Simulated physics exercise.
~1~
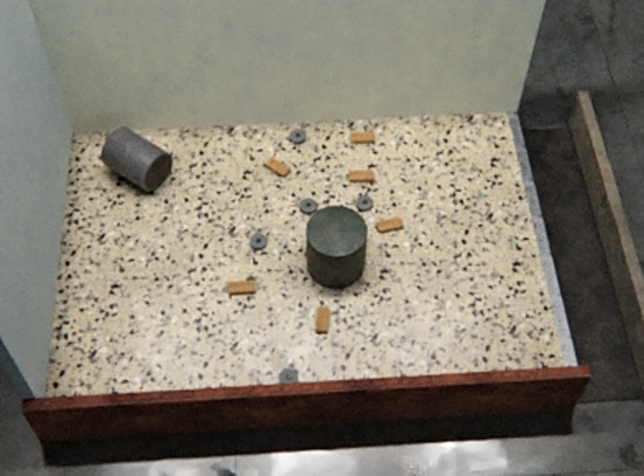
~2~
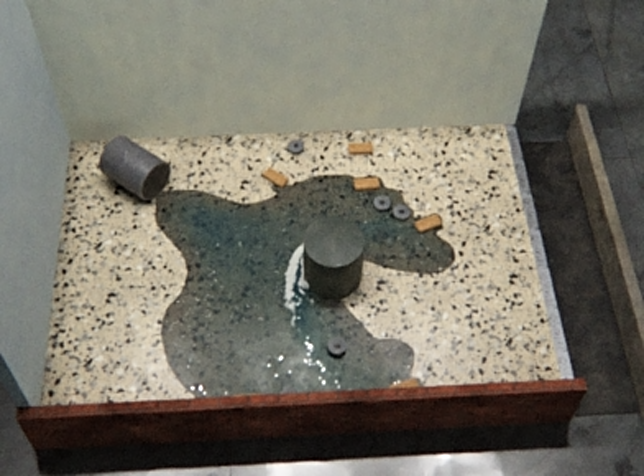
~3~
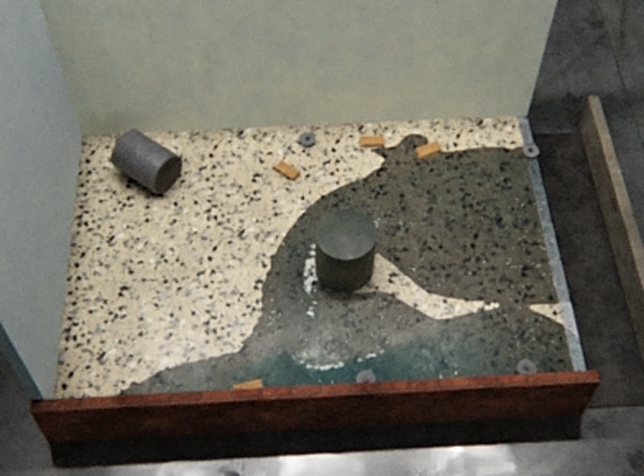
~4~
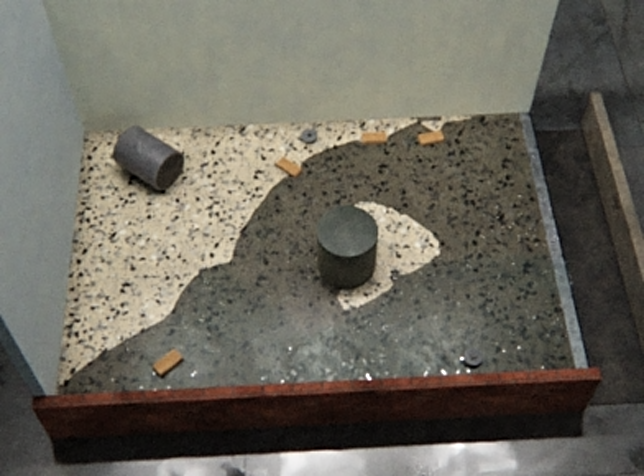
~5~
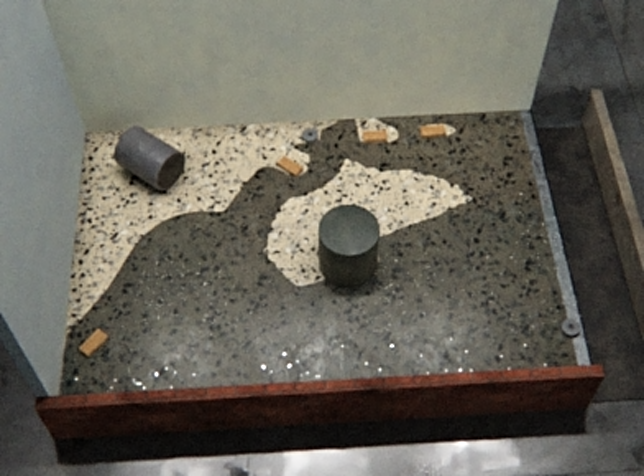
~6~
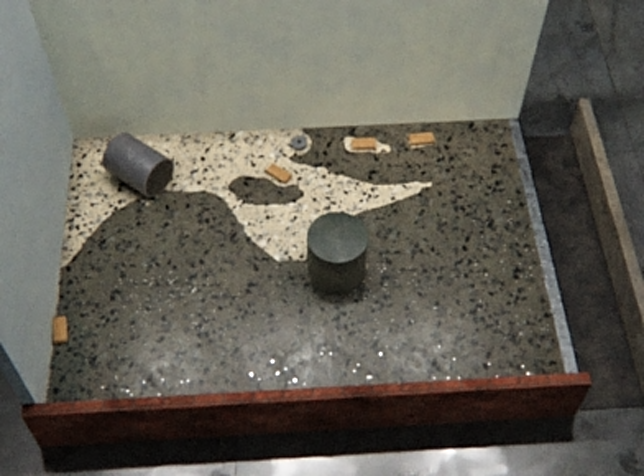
The footage shows a speckled floor with a drum on its side, an upright cylinder, and scattered orange blocks and grey lids. Dark liquid spreads, shifting several pieces rightward, some out of sight, while one block drifts to the left wall. Finally, liquid covers most of the floor, leaving pale patches.
